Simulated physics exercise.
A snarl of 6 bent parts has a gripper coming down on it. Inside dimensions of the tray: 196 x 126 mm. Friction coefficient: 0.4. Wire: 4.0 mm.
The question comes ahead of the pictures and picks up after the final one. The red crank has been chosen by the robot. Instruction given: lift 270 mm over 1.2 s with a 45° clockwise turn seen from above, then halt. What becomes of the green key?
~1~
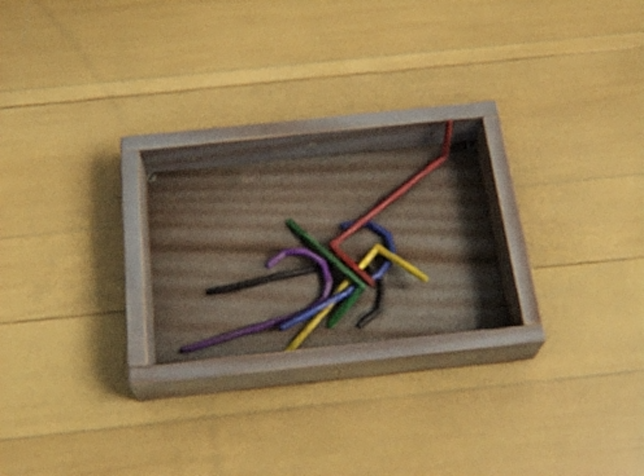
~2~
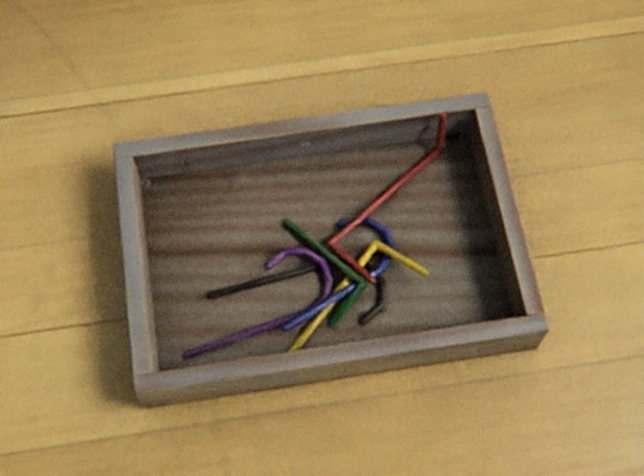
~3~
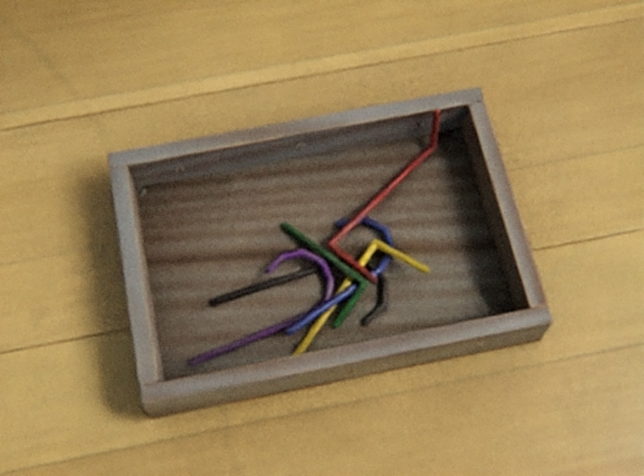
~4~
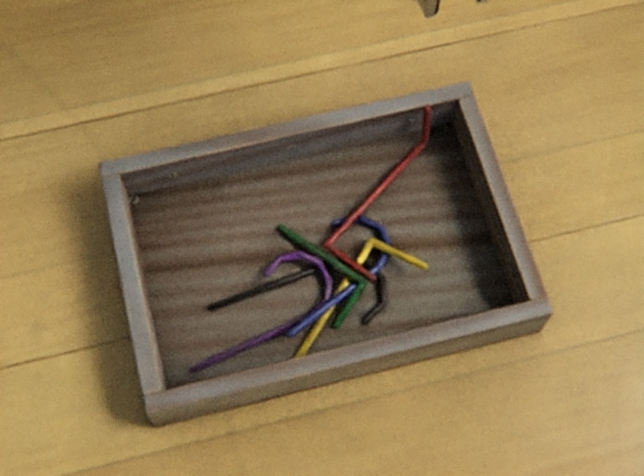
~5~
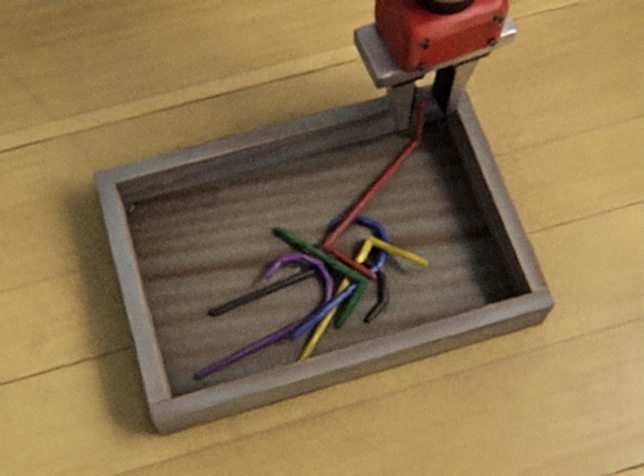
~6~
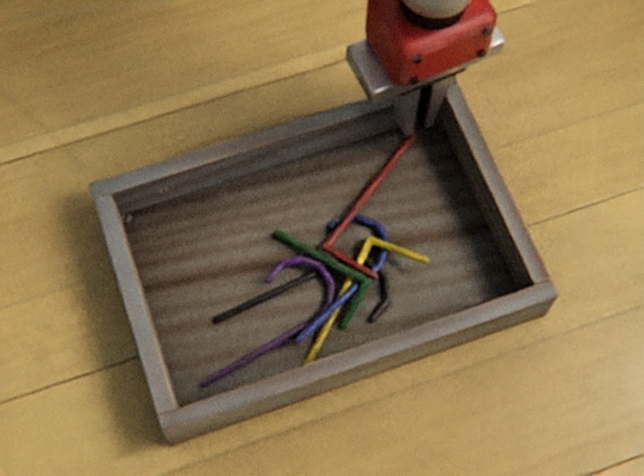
It ends up still in the tray.
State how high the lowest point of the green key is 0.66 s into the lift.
Roughly 0 mm.
Then, 0.36 s into the lift, lowest point more than 20 mm over the tray floor, red crank 58 mm.
Then, 0.66 s into the lift, lowest point more than 20 mm over the tray floor, red crank 158 mm.
Then, 1.20 s into the lift, lowest point more than 20 mm over the tray floor, red crank 272 mm.
At rest, hanging red crank 272 mm; the other 5 are down.
